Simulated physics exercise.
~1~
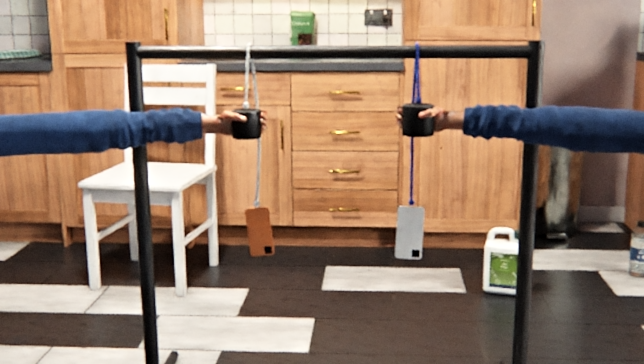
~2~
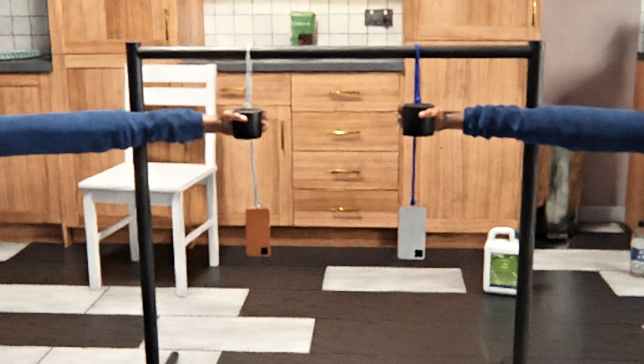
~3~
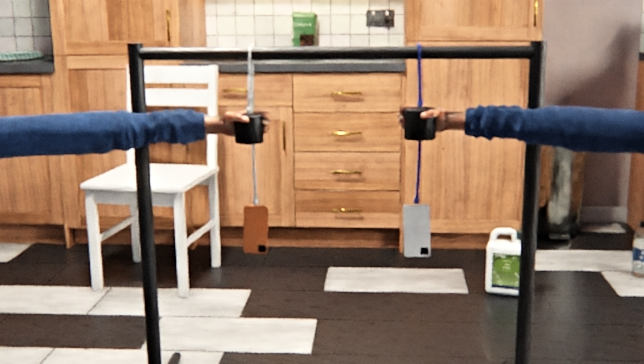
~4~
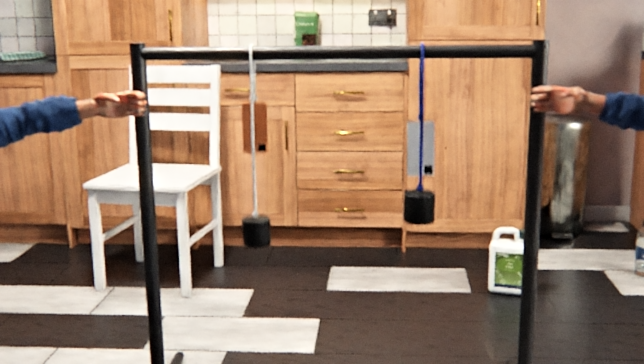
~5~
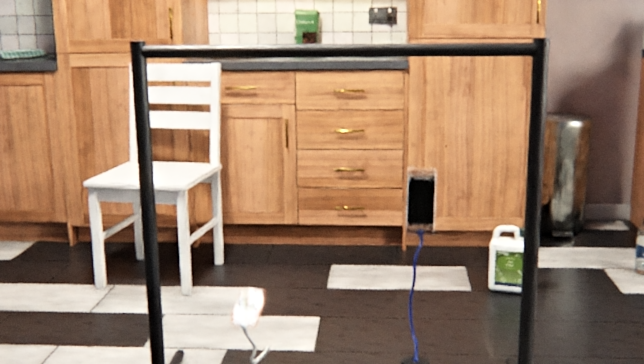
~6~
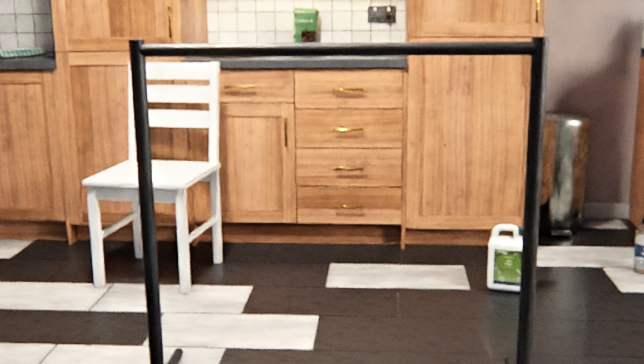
Two black cups, tied by cords over a rail to hanging phones, dropped when the hands on either side let go, and the phones rose, then fell as the cords slipped off, leaving the black frame bare.
